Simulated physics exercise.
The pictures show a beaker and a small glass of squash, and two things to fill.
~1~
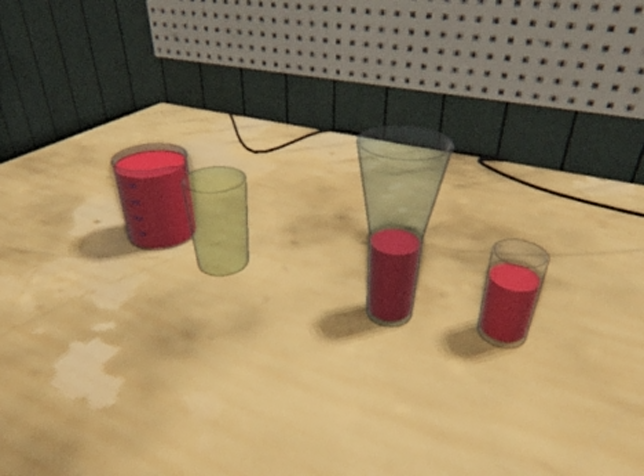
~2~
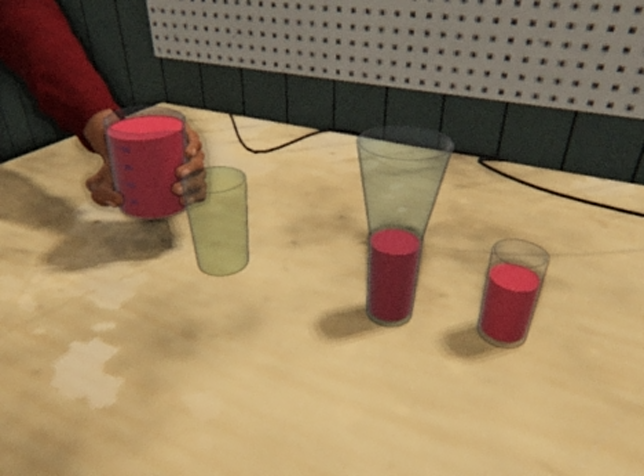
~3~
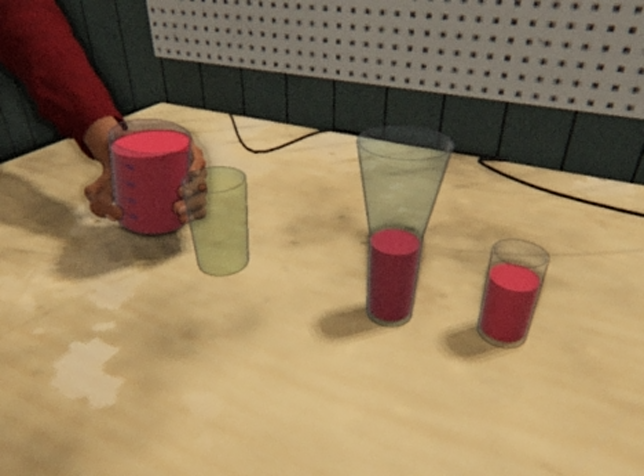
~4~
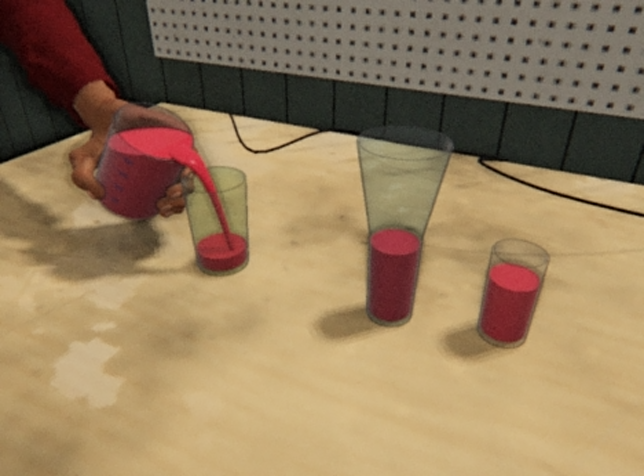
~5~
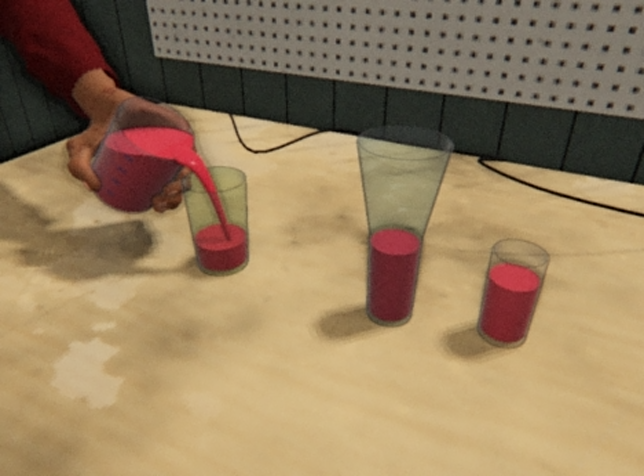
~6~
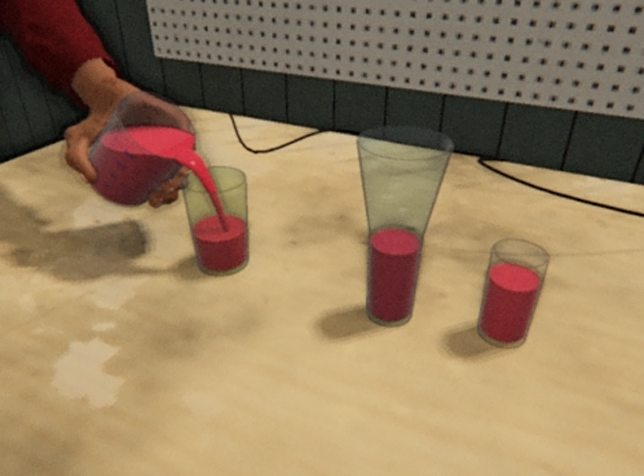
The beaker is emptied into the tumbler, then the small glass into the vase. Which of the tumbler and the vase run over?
Left, the tumbler overflows; right, the vase has room for it.
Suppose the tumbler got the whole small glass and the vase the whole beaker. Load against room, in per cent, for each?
In turn 30 and 150 per cent.
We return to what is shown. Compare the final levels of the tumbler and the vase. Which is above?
In the vase.
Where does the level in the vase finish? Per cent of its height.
I make it 65 per cent.
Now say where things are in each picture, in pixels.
In the first picture, at the start; beaker (156, 195) nearly full; small glass (512, 291) about two thirds full; tumbler (219, 219) empty; vase (397, 232) about half full.
In the second picture, a hand has the beaker; beaker nearly full, surface at (147, 128); tumbler (219, 219) empty.
In the third picture, the beaker is tipped; beaker (152, 176) nearly full; tumbler (219, 219) empty.
In the fourth picture, the stream is running; beaker (143, 162) tipped 35° with nearly all of its load; tumbler nearly empty, surface at (222, 246).
In the fifth picture, the stream is running; beaker (141, 157) tipped 40° with nearly all of its load; vase (397, 232) about half full.
In the sixth picture, the stream is running; beaker (140, 151) tipped 45° with about three quarters of its load; small glass about two thirds full, surface at (515, 279); tumbler about a third full, surface at (220, 228); vase about half full, surface at (396, 243).
Shortly, the tumbler is full to the brim.
Then, the tumbler is full to the brim, some went over its rim.
At the finish, the tumbler is full to the brim, some went over its rim; the vase is about two thirds full.
